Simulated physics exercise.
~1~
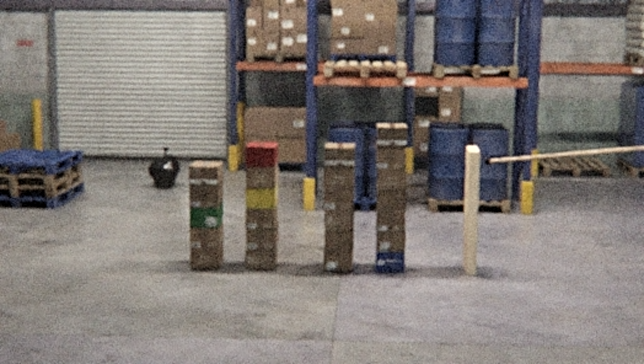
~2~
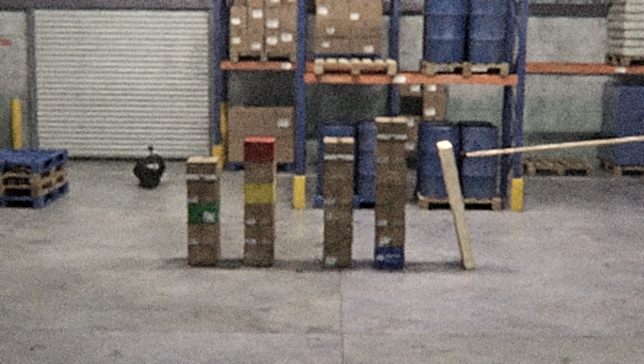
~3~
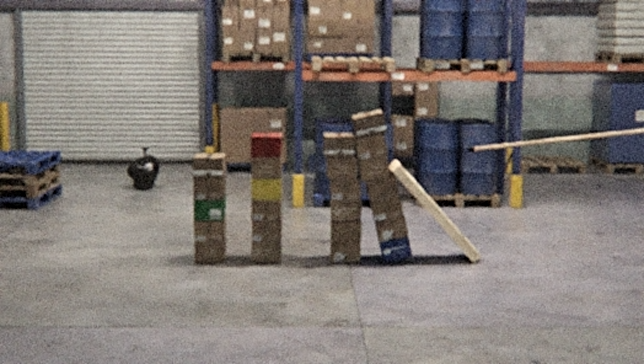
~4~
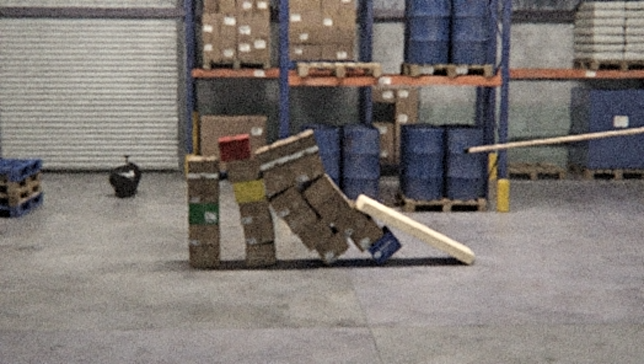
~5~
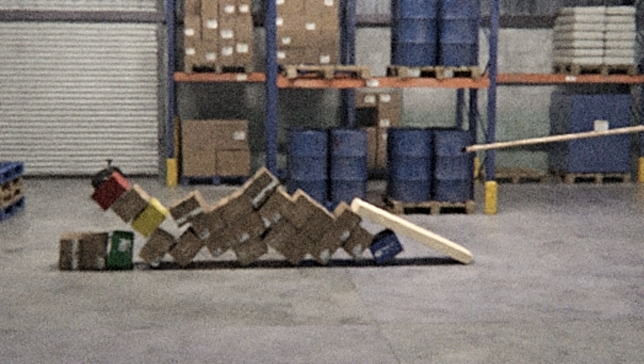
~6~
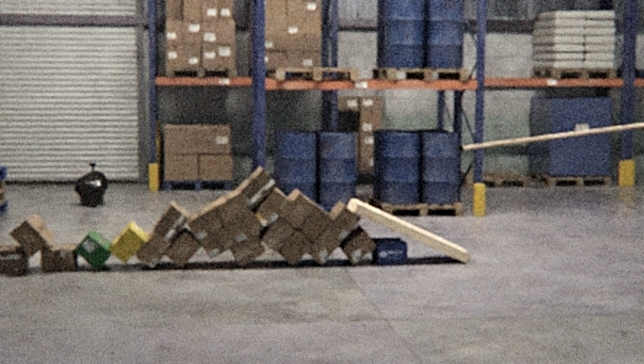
Tall racks of boxes and blue barrels stand behind four separate stacks of brown cartons on a warehouse's grey concrete floor, seen from the side as the view drifts slightly. A red carton tops the second stack from the left above a yellow one, with green in the leftmost stack and blue at the rightmost base. A pole from the right pushes an upright wooden board, which tips left into the nearest stack. The stacks topple leftward one after another, throwing down the red carton. The board rests slanted against a jagged heap, with yellow and green cartons tilted at left and red out of sight.
